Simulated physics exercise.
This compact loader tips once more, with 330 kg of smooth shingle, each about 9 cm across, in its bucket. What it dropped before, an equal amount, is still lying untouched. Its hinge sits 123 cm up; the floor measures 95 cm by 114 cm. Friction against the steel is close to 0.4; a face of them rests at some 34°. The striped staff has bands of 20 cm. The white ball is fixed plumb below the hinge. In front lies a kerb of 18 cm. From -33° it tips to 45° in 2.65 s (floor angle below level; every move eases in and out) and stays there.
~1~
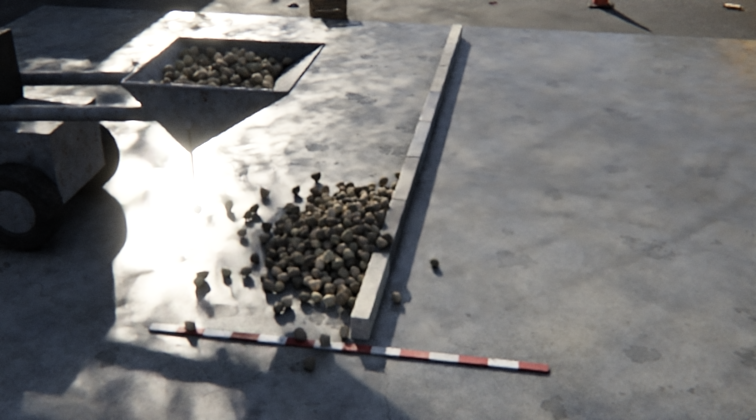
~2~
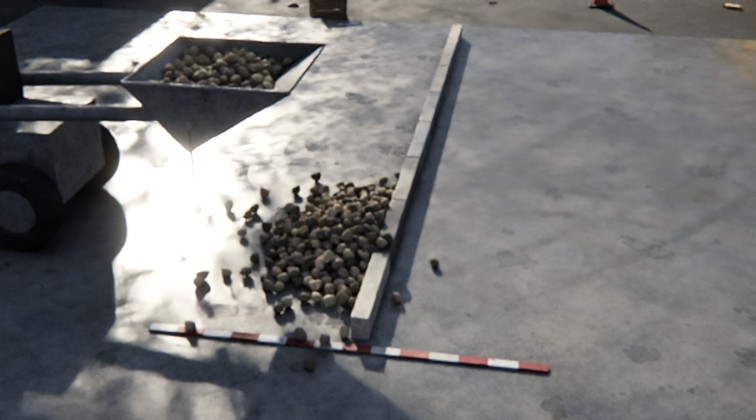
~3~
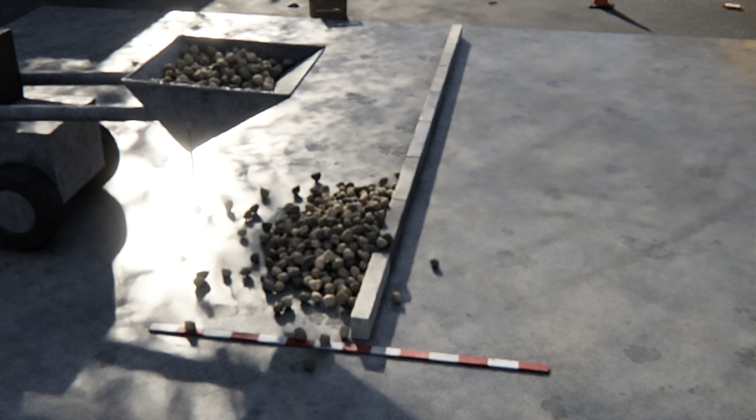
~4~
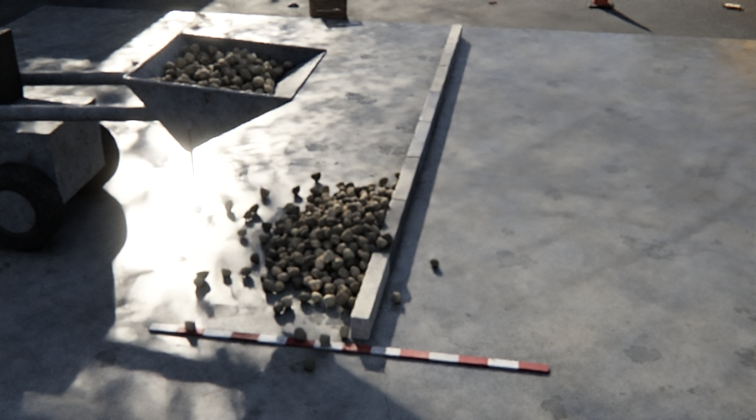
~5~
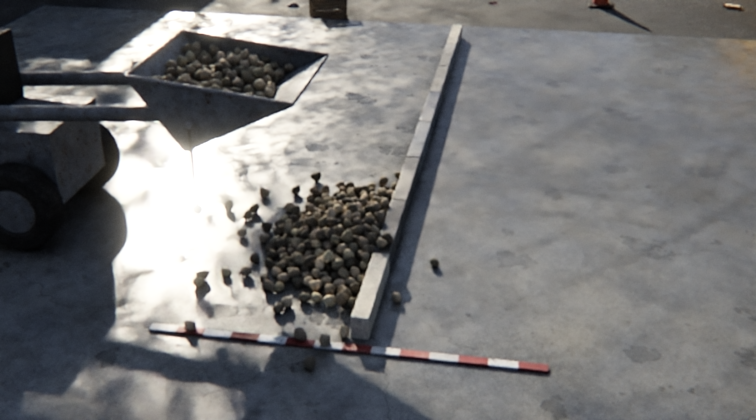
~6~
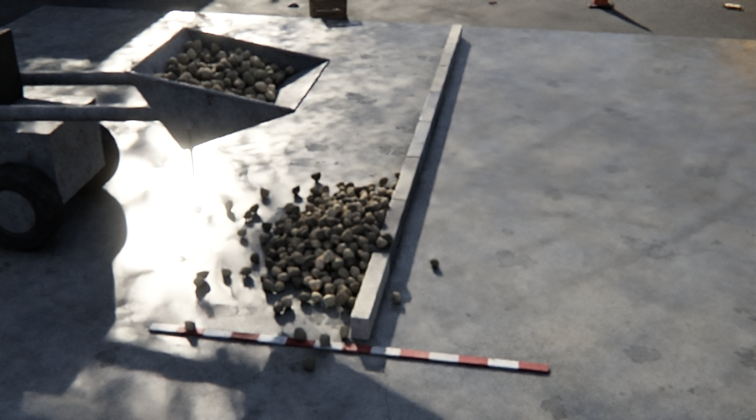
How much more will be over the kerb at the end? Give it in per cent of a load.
Close to 1 parts in a hundred.
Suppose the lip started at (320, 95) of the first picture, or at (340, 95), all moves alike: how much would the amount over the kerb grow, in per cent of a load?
Near 10 per cent from the first place, 30 from the second.
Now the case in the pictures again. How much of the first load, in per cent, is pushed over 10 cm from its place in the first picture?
About 15 per cent.
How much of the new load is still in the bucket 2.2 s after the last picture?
Roughly 0 per cent is still inside.
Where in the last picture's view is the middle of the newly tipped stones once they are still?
Near (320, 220).
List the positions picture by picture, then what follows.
The first picture shows lip at (288, 93), floor tilted -33°, highest stones at (227, 57). The earlier load is highest near (353, 223), 23 cm above ground level, 99 % on this side of the kerb, 1 % over the kerb.
In the second picture, the bucket is at -33°, its lip at (289, 94); the top of the load is at (228, 57).
The third picture shows lip at (290, 96), floor tilted -31°, highest stones at (222, 57).
The fourth picture shows lip at (291, 100), floor tilted -29°, highest stones at (214, 57).
In the fifth picture, the bucket is at -26°, its lip at (293, 105); the top of the load is at (209, 57).
In the sixth picture, the bucket is at -23°, its lip at (294, 111); the top of the load is at (204, 55).
Then, 1.4 s after the last picture the floor is at 33°; in per cent of one load, 79 in the bucket, 120 on this side of the kerb, 1 over the kerb; the foremost stones are at (389, 244).
Then, 2.2 s after the last picture the floor is at 45°; in per cent of one load, 0 in the bucket, 198 on this side of the kerb, 2 over the kerb; the foremost stones are at (404, 246).
Then, 2.5 s after the last picture the floor is at 45°; in per cent of one load, 0 in the bucket, 198 on this side of the kerb, 2 over the kerb; the foremost stones are at (415, 257).
Then, 5.3 s after the last picture the floor is at 45°; in per cent of one load, 0 in the bucket, 198 on this side of the kerb, 2 over the kerb; the foremost stones are at (417, 258). Net gain over the kerb, 1.
